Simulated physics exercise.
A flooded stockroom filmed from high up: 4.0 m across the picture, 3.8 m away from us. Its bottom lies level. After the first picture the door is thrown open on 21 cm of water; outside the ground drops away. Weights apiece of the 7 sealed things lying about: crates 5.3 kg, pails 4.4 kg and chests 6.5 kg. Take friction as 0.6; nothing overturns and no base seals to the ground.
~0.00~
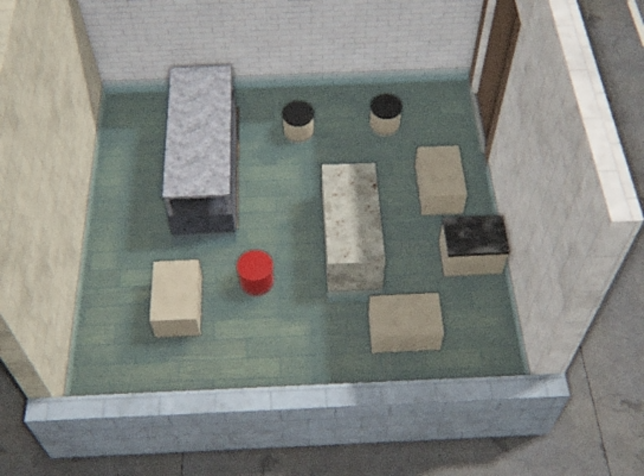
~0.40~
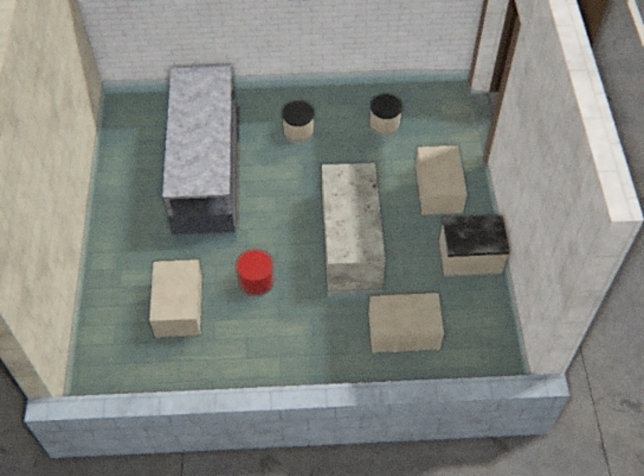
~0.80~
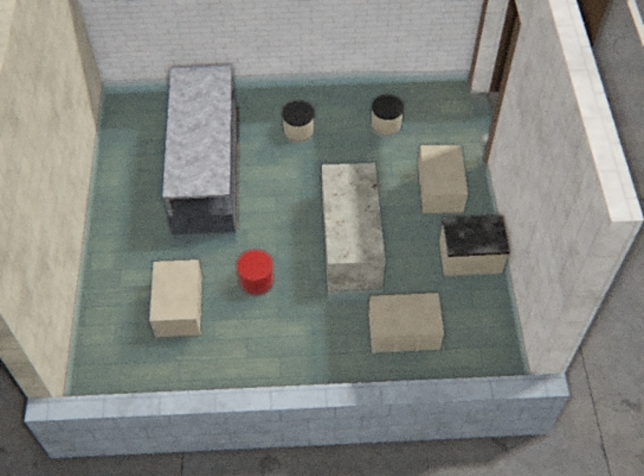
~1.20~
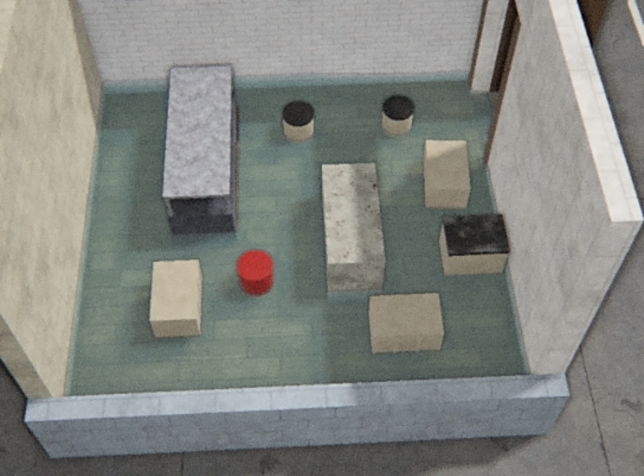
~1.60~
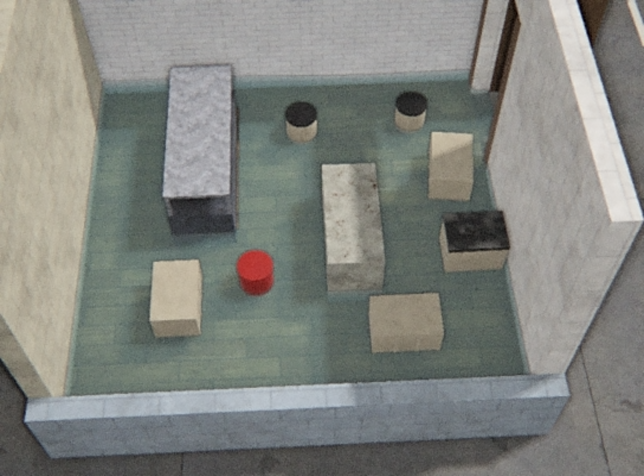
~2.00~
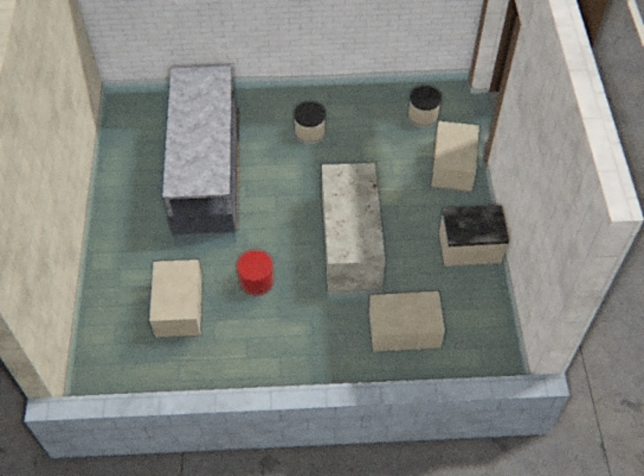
The footage shows a flooded room of boxes and round pails, seen from above, as a door opens at the back right; two dark-topped pails and a pale box drift slightly toward that corner, while the red pail stays put.
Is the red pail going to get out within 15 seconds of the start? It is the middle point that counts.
The red pail stays inside.
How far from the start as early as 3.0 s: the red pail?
About 5 cm.
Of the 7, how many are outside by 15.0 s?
I count 5.
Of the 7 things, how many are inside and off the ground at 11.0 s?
At that moment 3.
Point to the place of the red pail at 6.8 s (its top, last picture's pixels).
Near (300, 211).
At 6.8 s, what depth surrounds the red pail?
About 15 cm.
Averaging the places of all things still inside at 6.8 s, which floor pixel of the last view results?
Near (381, 207).
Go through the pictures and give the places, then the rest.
In the first frame, the red pail at (255, 265), afloat; 21 cm deep round most things; 0 of 7 have shifted.
In the second frame, the red pail at (255, 265) floats; 21 cm deep round most things; 0 of 7 have shifted.
In the third frame, the red pail at (255, 265) floats; about 2840 L in view; 0 of 7 have shifted.
In the fourth frame, the red pail at (255, 265) floats; about 2800 L in view; 2 of 7 have shifted.
In the fifth frame, the red pail at (255, 265), afloat; 20 cm deep round most things; 3 of 7 have shifted.
In the sixth frame, the red pail at (255, 265), afloat; 19 cm deep round most things; 4 of 7 have shifted.
After 3.0 s the red pail is near (259, 261), 0.1 m from its start, afloat; 0 of 7 are out; 7 afloat.
After 6.8 s the red pail is near (300, 211), 0.8 m from its start, afloat; 2 of 7 are out; 5 afloat.
After 11.0 s the red pail is near (299, 153), 1.4 m from its start, afloat; 4 of 7 are out; 3 afloat.
After 15.0 s the red pail is near (320, 116), 1.9 m from its start, afloat; 5 of 7 are out; 2 afloat.
